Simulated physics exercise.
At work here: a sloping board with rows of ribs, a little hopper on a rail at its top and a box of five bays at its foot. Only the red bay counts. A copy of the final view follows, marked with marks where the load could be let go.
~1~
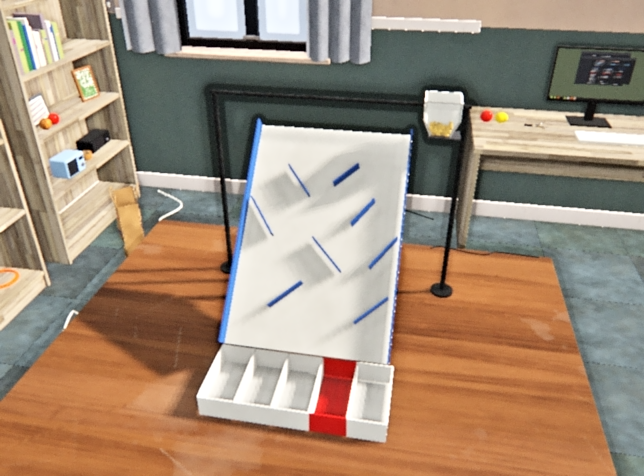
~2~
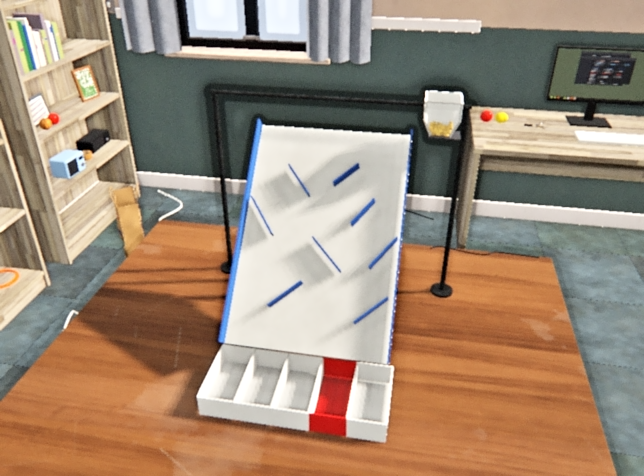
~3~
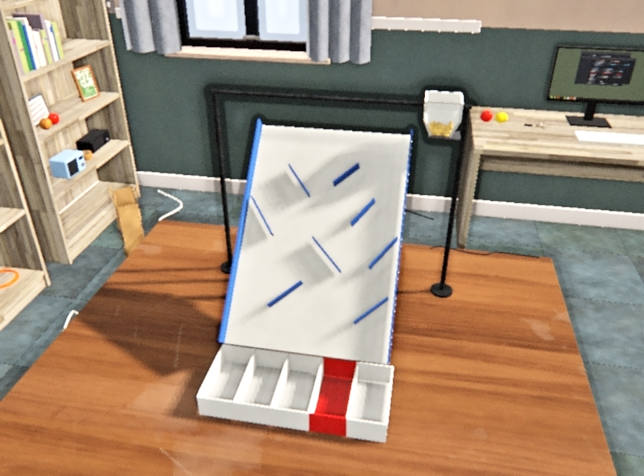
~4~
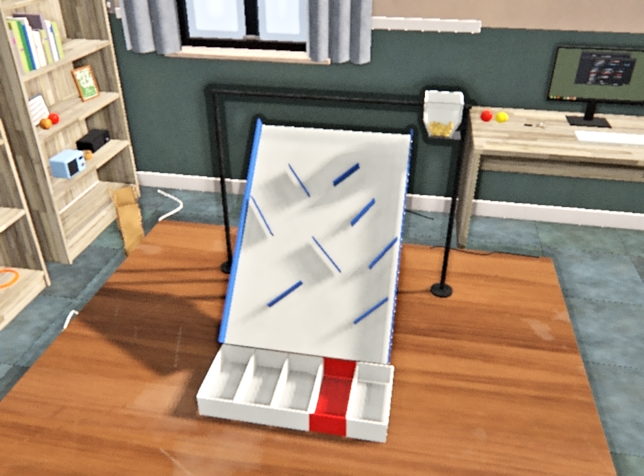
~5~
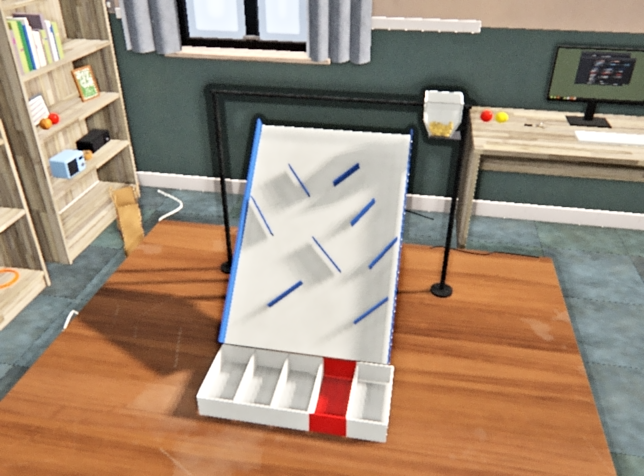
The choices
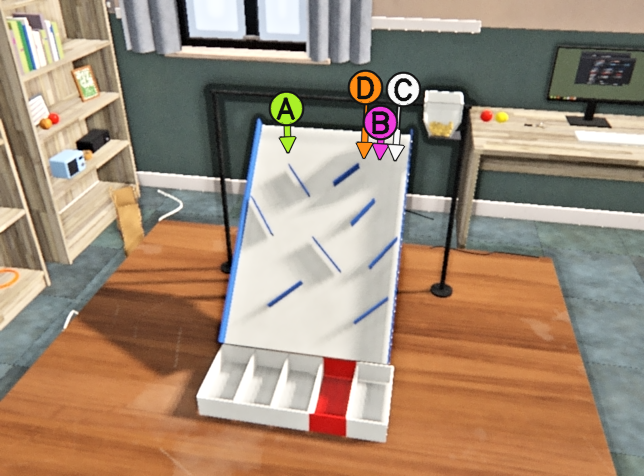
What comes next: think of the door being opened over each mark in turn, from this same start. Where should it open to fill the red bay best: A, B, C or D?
B works best here.
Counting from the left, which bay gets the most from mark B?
It is the fourth one.
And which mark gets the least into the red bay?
That would be A.
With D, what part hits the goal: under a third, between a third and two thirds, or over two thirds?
Mark D gives between a third and two thirds.
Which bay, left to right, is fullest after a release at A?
It is the first one.
On the marked copy, mark A meets the board at (287, 146); mark B meets the board at (380, 153); mark C meets the board at (395, 154); mark D meets the board at (364, 152).
With A, roughly a quarter in the red bay, the larger part in other bays, just a few held on the board.
With B, roughly two thirds in the red bay, roughly a quarter in other bays.
With C, roughly a third in the red bay, roughly half in other bays, about a tenth held on the board, about a tenth outside the box.
With D, roughly half in the red bay, roughly half in other bays.
